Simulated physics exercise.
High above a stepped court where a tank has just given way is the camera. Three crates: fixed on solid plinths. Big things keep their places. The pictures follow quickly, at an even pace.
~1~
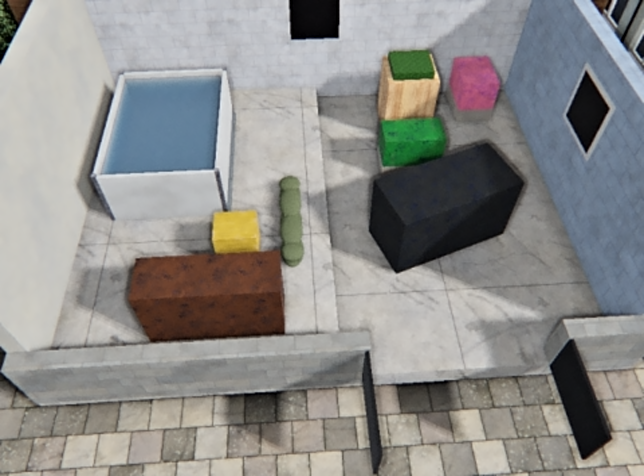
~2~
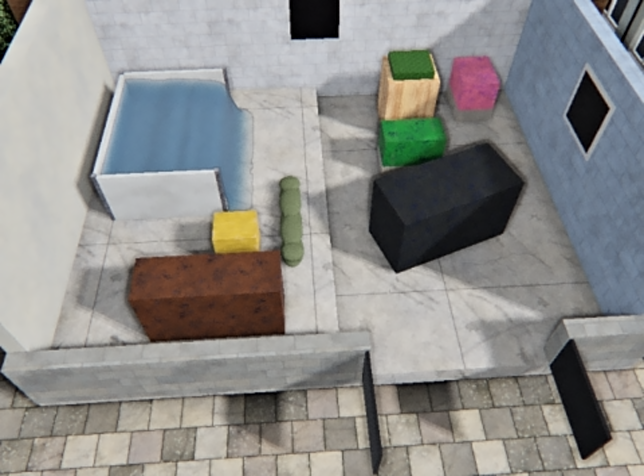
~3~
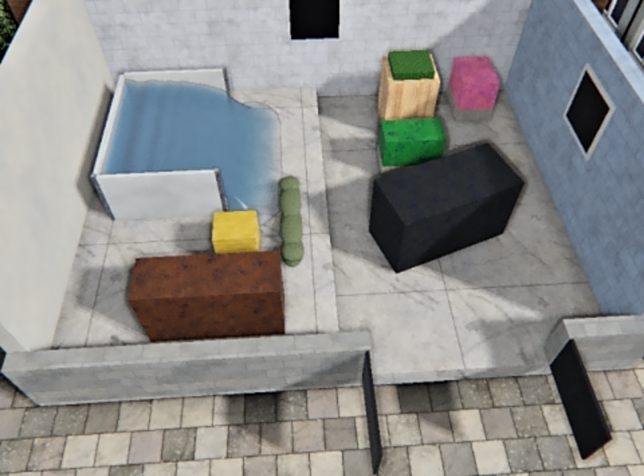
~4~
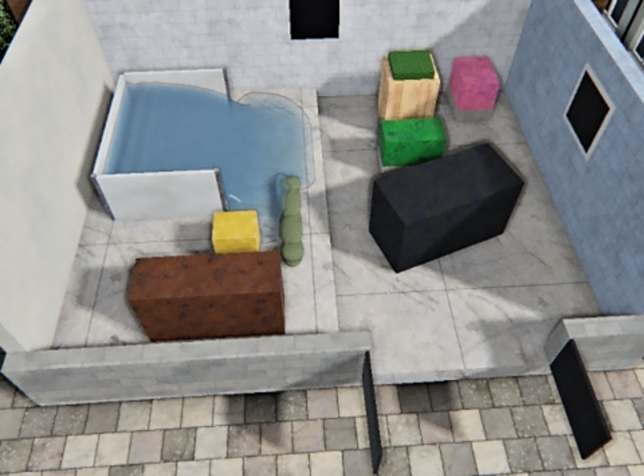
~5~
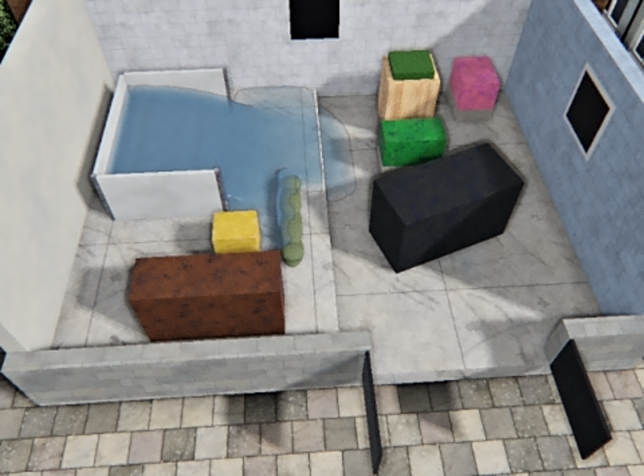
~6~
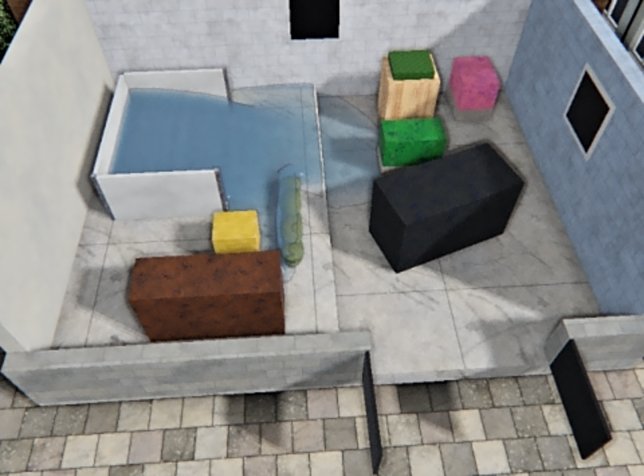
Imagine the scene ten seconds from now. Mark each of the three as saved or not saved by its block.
Green crate - not saved; pink crate - not saved; yellow crate - not saved.
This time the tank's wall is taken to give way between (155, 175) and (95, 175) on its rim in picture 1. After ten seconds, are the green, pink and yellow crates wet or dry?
My reading: Green keeps dry; pink stays dry; yellow takes water.
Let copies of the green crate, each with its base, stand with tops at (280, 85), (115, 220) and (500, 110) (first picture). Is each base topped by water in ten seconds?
Going in order, the first crate gets reached, the second remains untouched, while the third gets reached.
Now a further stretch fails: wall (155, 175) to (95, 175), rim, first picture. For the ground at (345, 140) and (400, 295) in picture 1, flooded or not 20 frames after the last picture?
Taking the two spots in turn: Parched and swamped.
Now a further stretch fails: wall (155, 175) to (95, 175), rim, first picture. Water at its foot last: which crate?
My pick is the pink one.
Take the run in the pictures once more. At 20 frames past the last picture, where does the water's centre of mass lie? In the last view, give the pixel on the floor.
Around pixel (360, 172).
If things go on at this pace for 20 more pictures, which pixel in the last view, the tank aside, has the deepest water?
About at (490, 106).
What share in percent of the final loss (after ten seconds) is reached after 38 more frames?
Near 40 in a hundred.
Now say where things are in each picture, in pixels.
In the first frame, the open tank at (167, 122) is whole and still.
In the second frame, water pours out at (224, 144) and has run to a hidden place.
In the third frame, the front is at (259, 105), out from the gap at (225, 147).
In the fourth frame, water pours out at (225, 149) and has run to (278, 234).
In the fifth frame, the front is at a hidden place, out from the gap at (226, 150).
In the sixth frame, the front is at (371, 125), out from the gap at (226, 150).
A moment on, water covers 45 % of the floor; the green crate water round its plinth, the pink crate water round its plinth, the yellow crate water round its plinth.
Next, water covers 65 % of the floor; the green crate water round its plinth, the pink crate water round its plinth, the yellow crate water round its plinth.
Then, water covers 85 % of the floor; the green crate water round its plinth, the pink crate water round its plinth, the yellow crate water round its plinth.
Later, water covers 90 % of the floor; the green crate water round its plinth, the pink crate water round its plinth, the yellow crate water round its plinth.
In the end, water covers 95 % of the floor; the green crate was topped, the pink crate was topped, the yellow crate was topped.
